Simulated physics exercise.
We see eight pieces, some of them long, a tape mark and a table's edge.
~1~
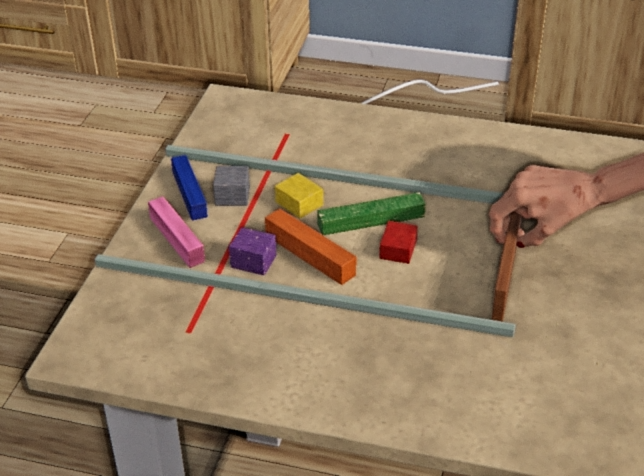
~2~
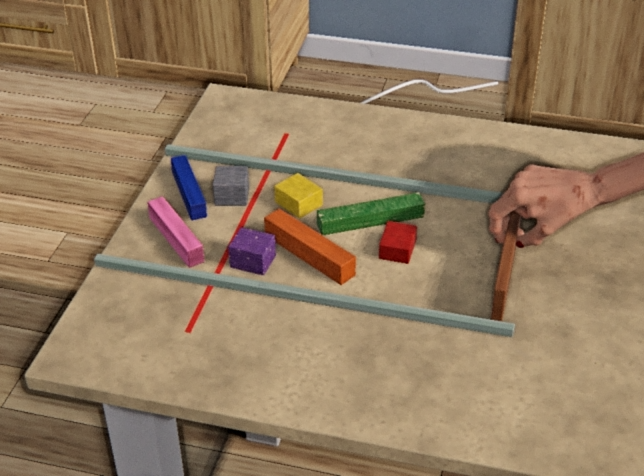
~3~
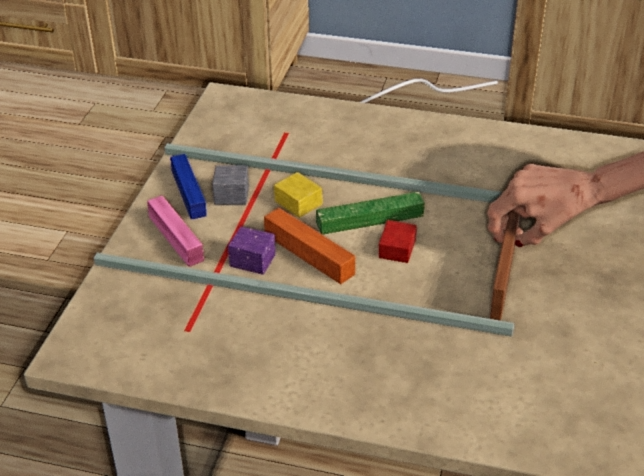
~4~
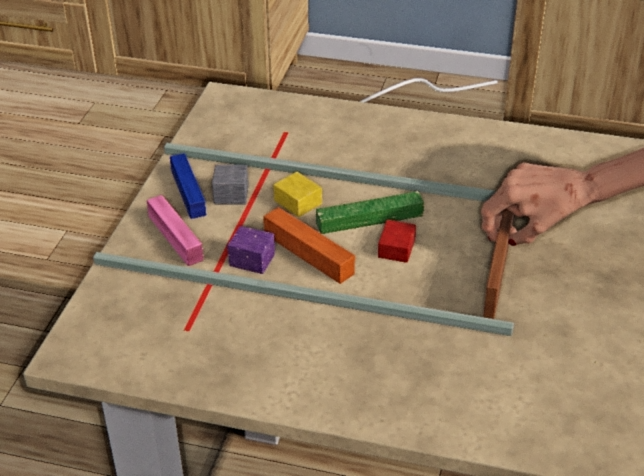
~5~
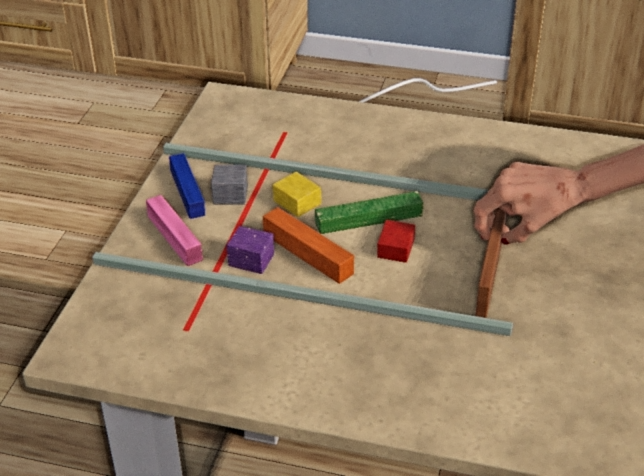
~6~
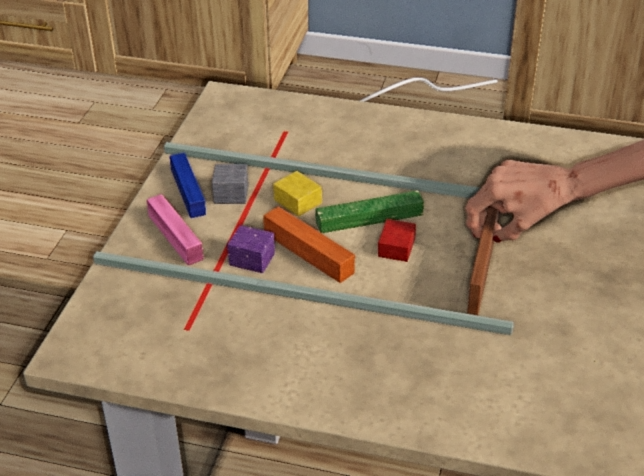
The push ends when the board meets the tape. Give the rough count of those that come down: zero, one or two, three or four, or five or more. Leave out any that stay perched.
Outcome: The number that fall off is zero.
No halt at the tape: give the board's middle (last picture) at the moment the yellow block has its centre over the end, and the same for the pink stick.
About (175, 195), and (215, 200) for the other.
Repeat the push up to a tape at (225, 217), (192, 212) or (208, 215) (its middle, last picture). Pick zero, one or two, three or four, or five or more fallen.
For each place: None; one or two; one to two.
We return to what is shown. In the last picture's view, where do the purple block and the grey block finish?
First (176, 250), then (193, 181).
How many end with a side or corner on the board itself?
In contact: 3.
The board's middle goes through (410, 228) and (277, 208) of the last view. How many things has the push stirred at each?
2 and 8.
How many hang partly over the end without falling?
That would be 1.
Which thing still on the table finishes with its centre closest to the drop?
That is the blue stick.
Early on, none off yet; blue stick at rest near (187, 185); pink stick at rest near (174, 229); grey block at rest near (230, 184).
Finally, the number that fall off is zero.
